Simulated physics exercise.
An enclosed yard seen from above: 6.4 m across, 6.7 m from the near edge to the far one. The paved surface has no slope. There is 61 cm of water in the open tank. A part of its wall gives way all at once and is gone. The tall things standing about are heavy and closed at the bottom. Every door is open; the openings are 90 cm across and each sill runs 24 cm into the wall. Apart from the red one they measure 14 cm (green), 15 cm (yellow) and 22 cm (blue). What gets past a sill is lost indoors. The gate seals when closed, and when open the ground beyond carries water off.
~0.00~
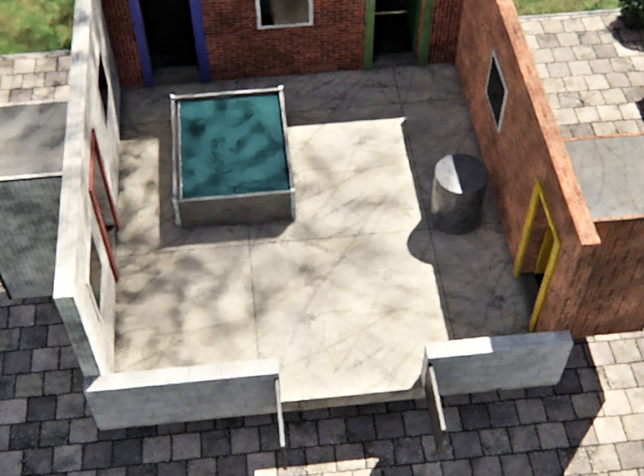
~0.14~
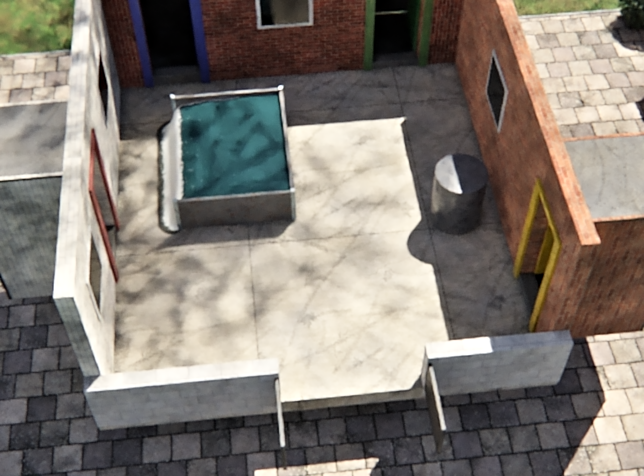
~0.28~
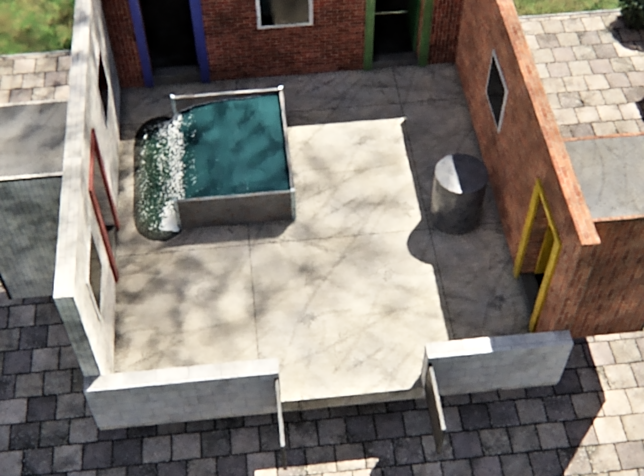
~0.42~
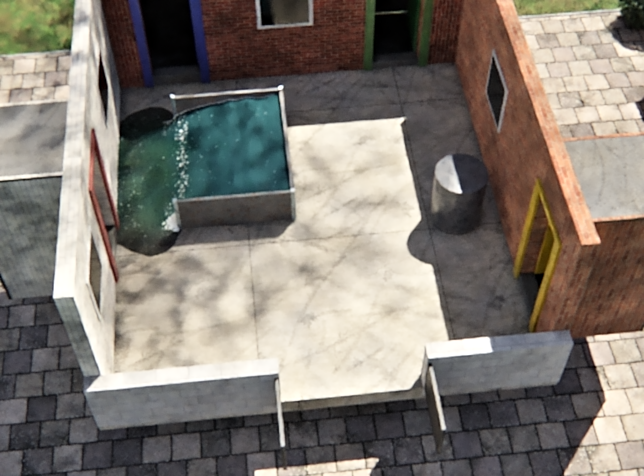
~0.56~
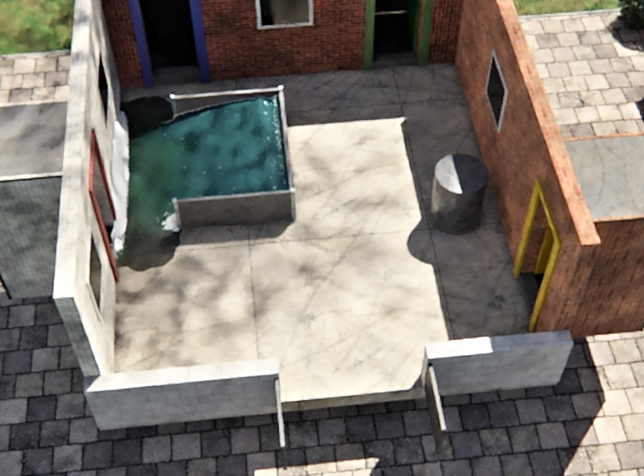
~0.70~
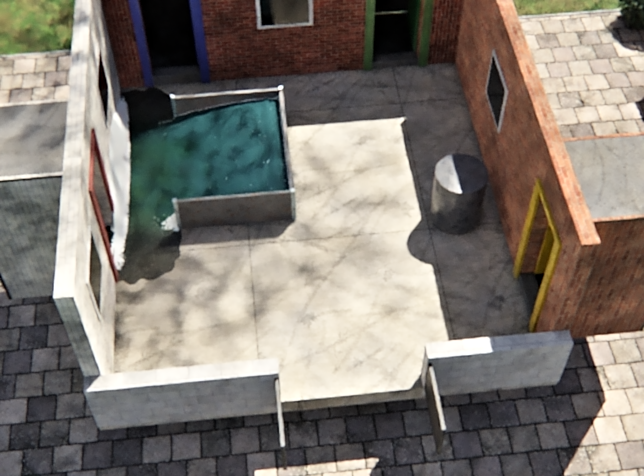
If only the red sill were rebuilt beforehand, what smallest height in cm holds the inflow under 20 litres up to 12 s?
At least 22 cm or so.
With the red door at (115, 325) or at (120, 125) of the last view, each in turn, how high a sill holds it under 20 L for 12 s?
Roughly 6.0 and 31 cm.
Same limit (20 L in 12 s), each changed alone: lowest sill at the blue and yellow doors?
About 23 cm at blue and 6.5 cm at yellow.
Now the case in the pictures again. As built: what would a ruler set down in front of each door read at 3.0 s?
In cm: Green 2, yellow 0, blue 24, red 17.
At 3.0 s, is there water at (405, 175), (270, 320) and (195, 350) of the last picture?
In that order: Still dry, wet, wet.
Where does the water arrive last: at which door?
Last comes the yellow one.
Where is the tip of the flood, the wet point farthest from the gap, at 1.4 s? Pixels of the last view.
At about (115, 361).
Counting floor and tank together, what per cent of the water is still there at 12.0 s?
Roughly 90 in a hundred.
After 1.4 s water covers 15 % of the floor, deepest (49 cm) near (121, 89); 27 cm at the red door, 7 litres in over its 18 cm sill.
After 3.0 s water covers 40 % of the floor, deepest (29 cm) near (121, 95); 17 cm at the red door, 34 litres in over its 18 cm sill.
After 12.0 s water covers 95 % of the floor, deepest (10 cm) near (506, 257); 6 cm at the red door, 35 litres in over its 18 cm sill.
At the red door as built, the water arrived by 0.6 s and peaked near 27 cm at 1.6 s.
With a sill of 20 cm, 27 litres would have come in within the 12 s; with 27.5 cm, 5 litres. So under 20 litres takes about 22 cm.
